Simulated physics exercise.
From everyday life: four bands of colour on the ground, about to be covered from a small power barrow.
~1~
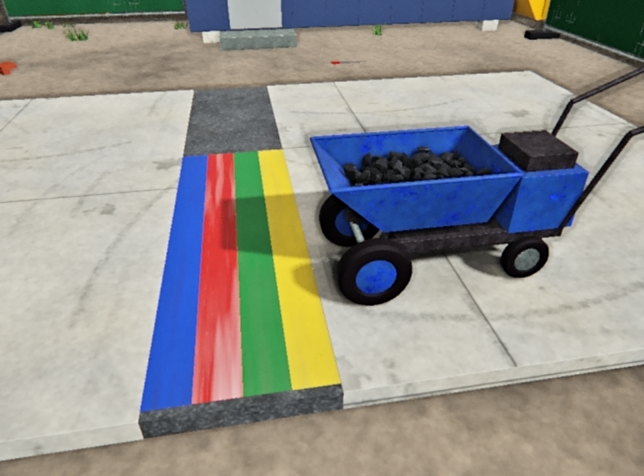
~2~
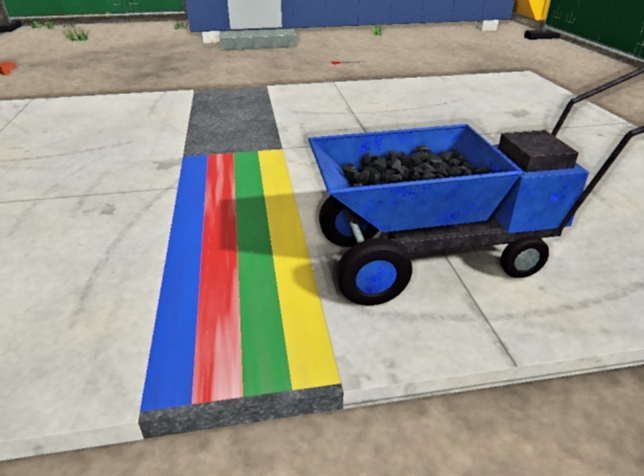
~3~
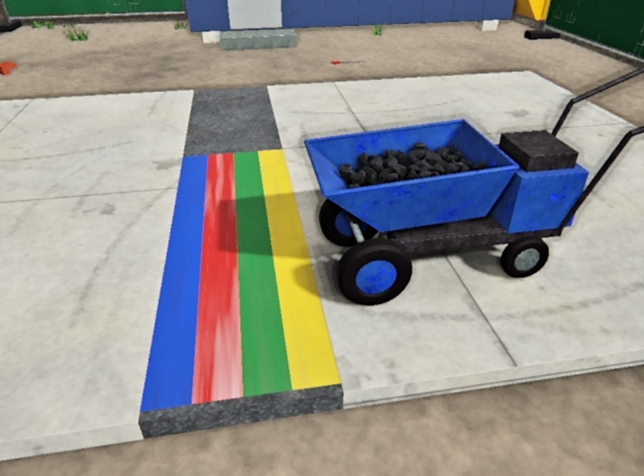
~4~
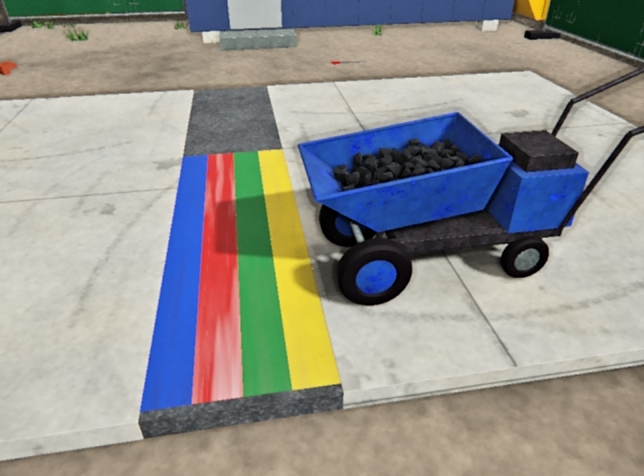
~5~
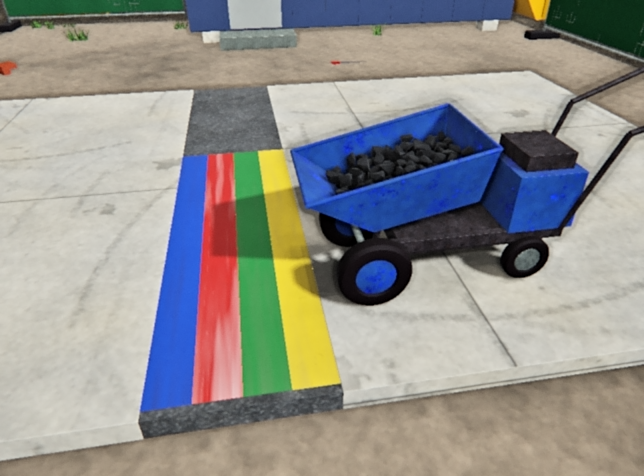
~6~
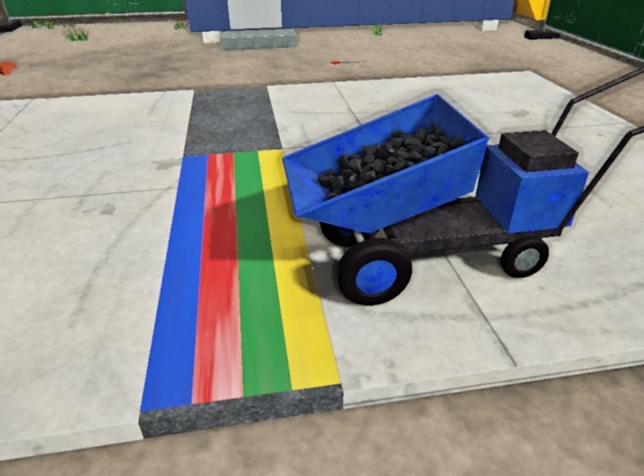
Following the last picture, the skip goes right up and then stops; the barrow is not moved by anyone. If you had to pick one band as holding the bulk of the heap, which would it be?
I would pick red.
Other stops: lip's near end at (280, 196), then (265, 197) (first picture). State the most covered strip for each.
First spot: That blue strip; second spot: The blue one.
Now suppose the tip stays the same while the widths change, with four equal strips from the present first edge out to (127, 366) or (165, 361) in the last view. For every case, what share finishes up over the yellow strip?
Roughly 0 per cent, then roughly 0 per cent.
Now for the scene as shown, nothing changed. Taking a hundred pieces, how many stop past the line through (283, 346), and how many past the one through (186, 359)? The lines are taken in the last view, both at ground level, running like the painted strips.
Roughly 80 and 20 %.
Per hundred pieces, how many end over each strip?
Percentages: Yellow 0, green 20, red 35, blue 20.
Soon, skip tipped steeply; all in the skip.
A while on, skip tipped right over; about half in the skip; about a quarter over the green strip; about a quarter over the red strip; a stray few over the blue strip.
Towards the end, skip tipped right over; about a quarter in the skip; about a quarter over the green strip; about a third over the red strip; about a quarter over the blue strip; a small part off the paint.
Finally, skip tipped right over; about a quarter in the skip; a stray few over the yellow strip; about a quarter over the green strip; about a third over the red strip; about a quarter over the blue strip; a small part off the paint.
